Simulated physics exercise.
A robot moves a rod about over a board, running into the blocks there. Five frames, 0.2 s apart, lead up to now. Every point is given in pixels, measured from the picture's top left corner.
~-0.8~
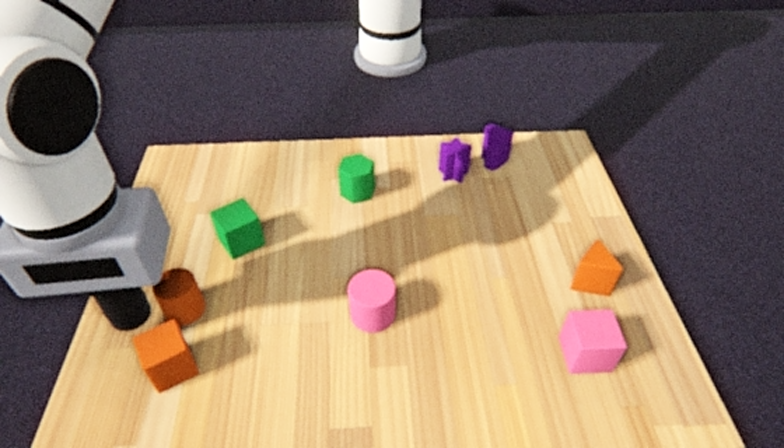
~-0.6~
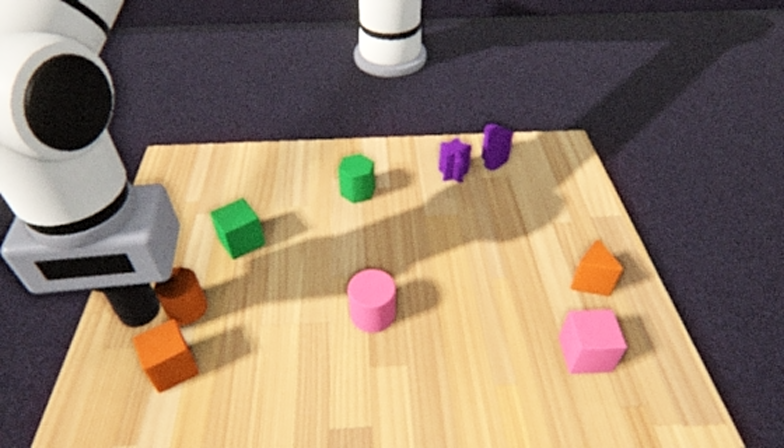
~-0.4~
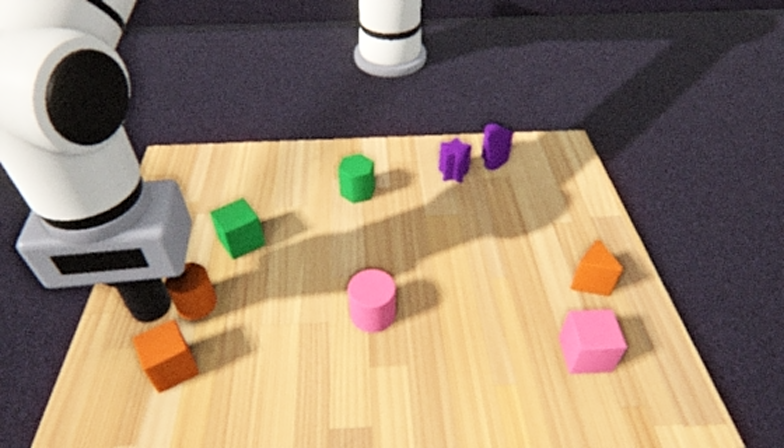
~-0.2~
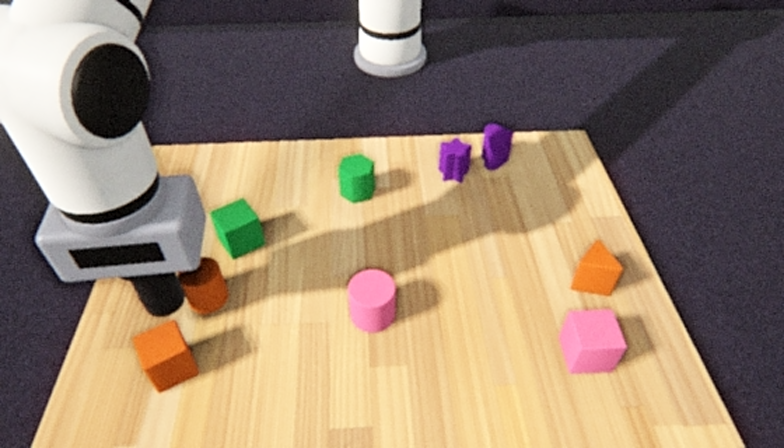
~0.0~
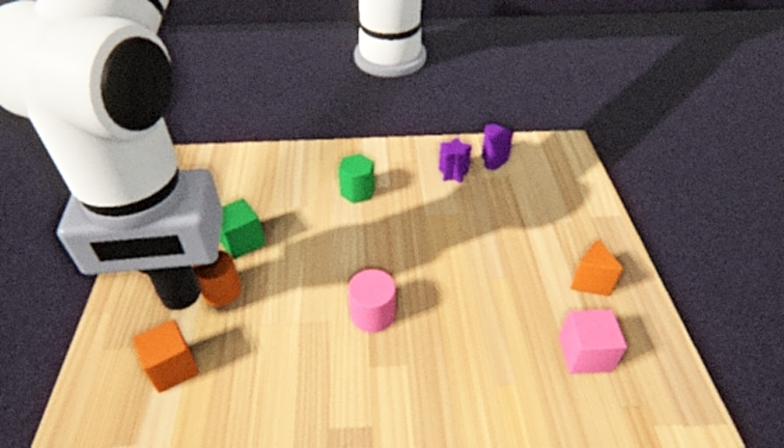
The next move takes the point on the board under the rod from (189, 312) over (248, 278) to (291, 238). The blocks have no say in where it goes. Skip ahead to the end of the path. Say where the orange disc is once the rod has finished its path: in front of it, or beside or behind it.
Ahead to the end.
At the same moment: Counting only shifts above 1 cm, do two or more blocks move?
Short answer: No.
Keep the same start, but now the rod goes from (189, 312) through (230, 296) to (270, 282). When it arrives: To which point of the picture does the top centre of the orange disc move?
I predict (272, 227).
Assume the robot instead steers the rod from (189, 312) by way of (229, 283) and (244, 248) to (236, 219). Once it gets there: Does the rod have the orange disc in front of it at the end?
I'd say no.
On the path given first. One third of the way, rod at (225, 273); orange disc at (251, 240).
Two thirds of the way, rod at (260, 248); orange disc at (284, 216).
At the end, rod at (288, 222); orange disc at (312, 192); green square in place.
